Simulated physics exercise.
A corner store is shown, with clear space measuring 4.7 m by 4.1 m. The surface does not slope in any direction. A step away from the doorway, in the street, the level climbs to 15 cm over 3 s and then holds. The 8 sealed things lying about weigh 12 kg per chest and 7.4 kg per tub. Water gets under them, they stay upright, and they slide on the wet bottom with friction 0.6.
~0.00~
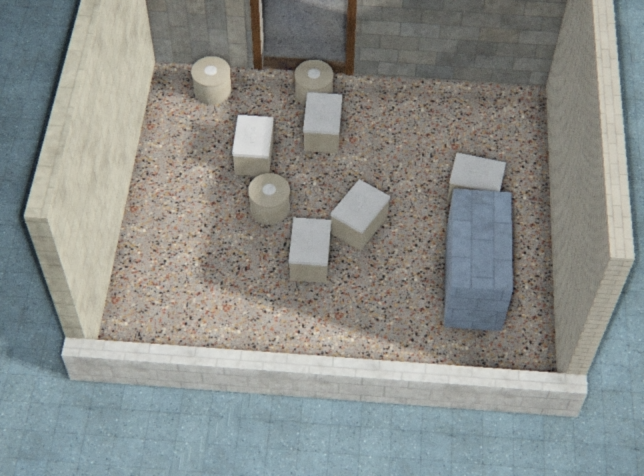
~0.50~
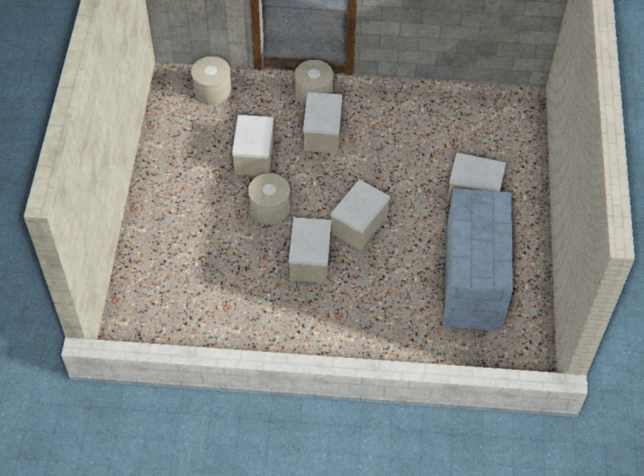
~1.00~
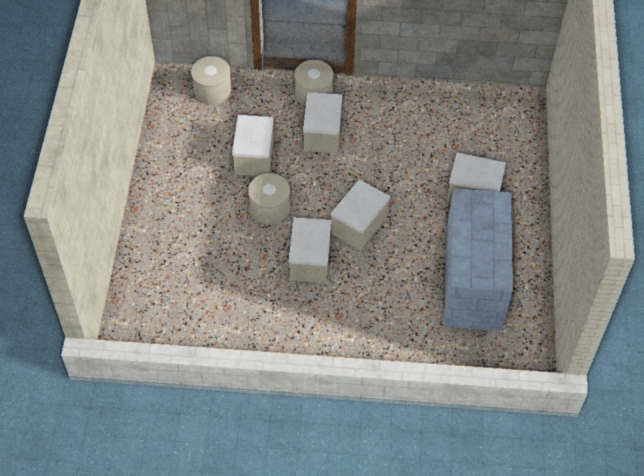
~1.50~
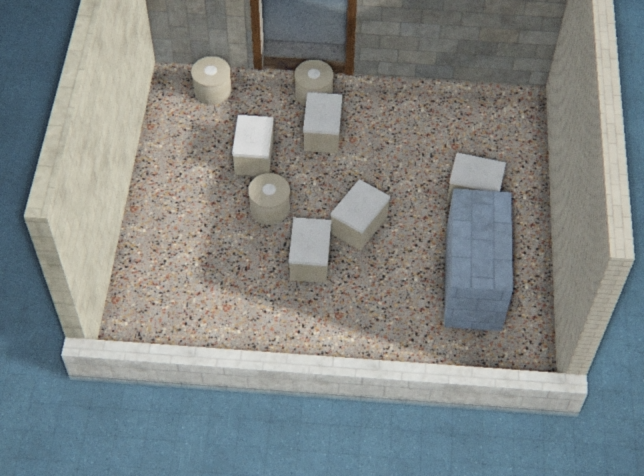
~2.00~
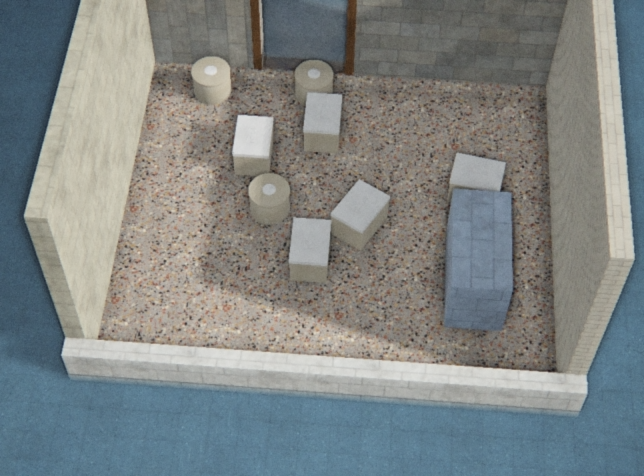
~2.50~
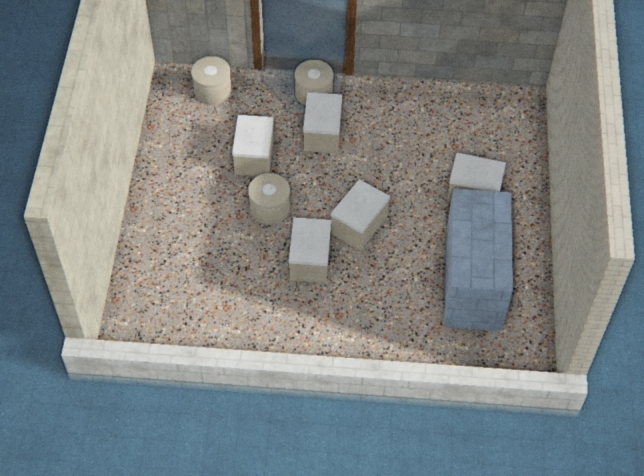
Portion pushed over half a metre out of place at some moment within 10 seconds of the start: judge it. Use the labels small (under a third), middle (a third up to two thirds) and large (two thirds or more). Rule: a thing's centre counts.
Middle.
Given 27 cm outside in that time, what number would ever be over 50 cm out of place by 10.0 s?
Under that setup the answer is 6.
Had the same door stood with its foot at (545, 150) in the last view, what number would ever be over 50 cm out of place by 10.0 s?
That gives 4 of them.
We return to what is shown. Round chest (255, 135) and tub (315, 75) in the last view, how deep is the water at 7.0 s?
Close to 4 and 4 centimetres.
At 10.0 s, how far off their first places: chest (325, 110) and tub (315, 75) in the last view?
They've ended up 100 cm and 100 cm away, in that order.
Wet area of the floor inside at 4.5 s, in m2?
6.0 m2.
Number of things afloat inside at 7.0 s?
I count 0.
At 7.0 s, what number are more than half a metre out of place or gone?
By that time the total stands at 1.
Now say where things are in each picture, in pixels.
A tub at (314, 74), on the bottom; a chest at (323, 112) rests on the ground; 0.0 m2 under water; 0 of 8 have shifted, in the first picture.
A tub at (314, 74), on the bottom; a chest at (323, 112) rests on the ground; 0.0 m2 under water; 0 of 8 have shifted, in the second picture.
A tub at (314, 74) rests on the ground; a chest at (323, 112), on the bottom; water covers 0.0 m2; 0 of 8 have shifted, in the third picture.
A tub at (314, 74), on the bottom; a chest at (323, 112) rests on the ground; water covers 0.0 m2; 0 of 8 have shifted, in the fourth picture.
A tub at (314, 74) rests on the ground; a chest at (323, 112) rests on the ground; 0.0 m2 under water; 0 of 8 have shifted, in the fifth picture.
A tub at (314, 74) rests on the ground; a chest at (323, 112) rests on the ground; 0.2 m2 under water; 0 of 8 have shifted, in the sixth picture.
After 3.5 s 0 of 8 are over 50 cm from their spots; 0 afloat.
After 4.5 s 0 of 8 are over 50 cm from their spots; 1 afloat.
After 7.0 s 1 of 8 are over 50 cm from their spots; 0 afloat.
After 10.0 s 4 of 8 are over 50 cm from their spots, and 4 have been at some point; 1 afloat.
